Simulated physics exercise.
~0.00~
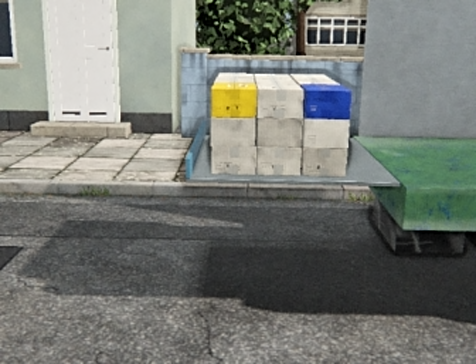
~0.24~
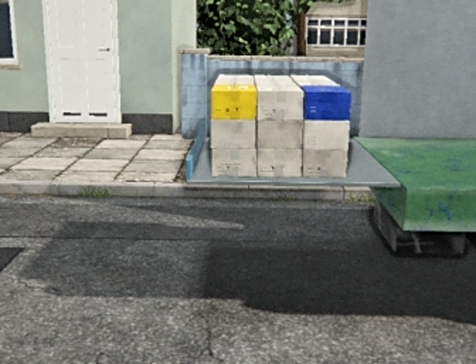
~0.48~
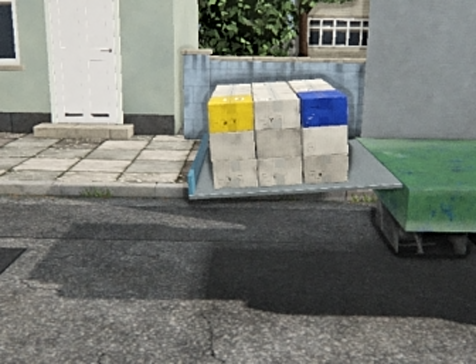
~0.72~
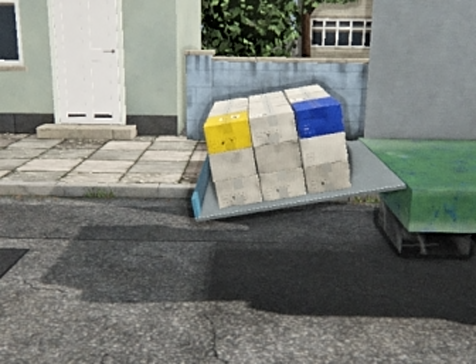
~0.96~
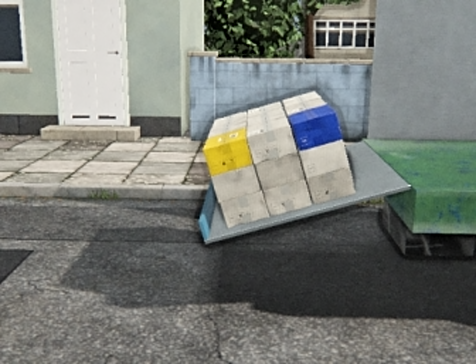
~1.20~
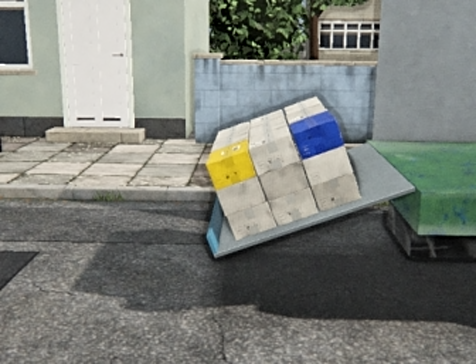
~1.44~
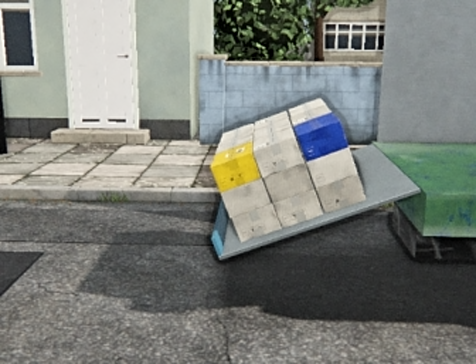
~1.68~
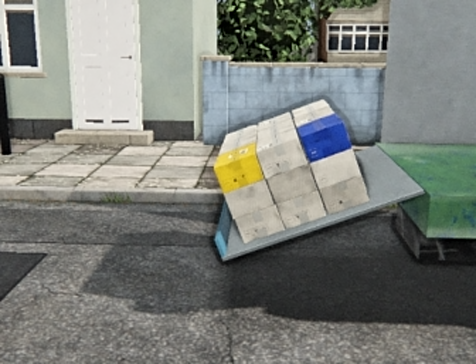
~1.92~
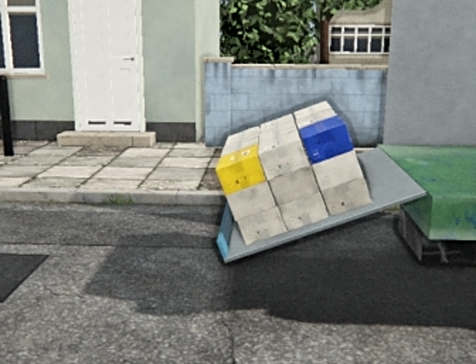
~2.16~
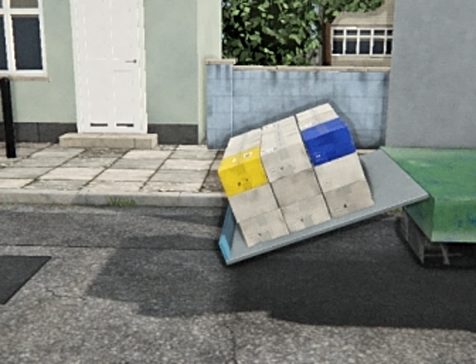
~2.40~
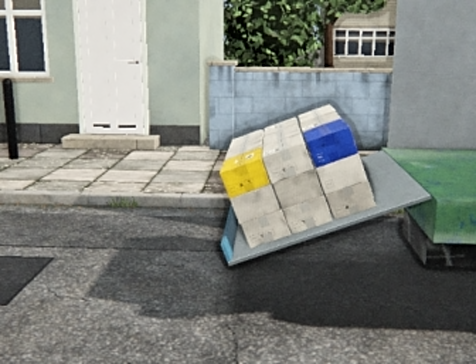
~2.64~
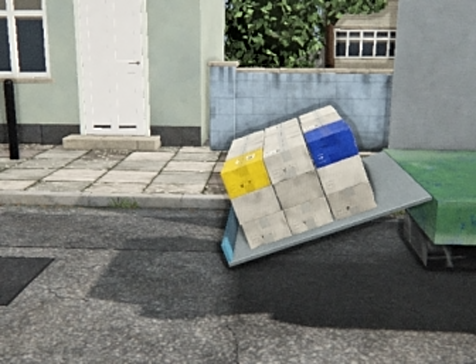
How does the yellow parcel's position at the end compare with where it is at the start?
At the end the yellow parcel is clearly lower in the view and a little farther to the right, and it is tilted down to the left with the rest of the pile. At the start it sits higher up and level.
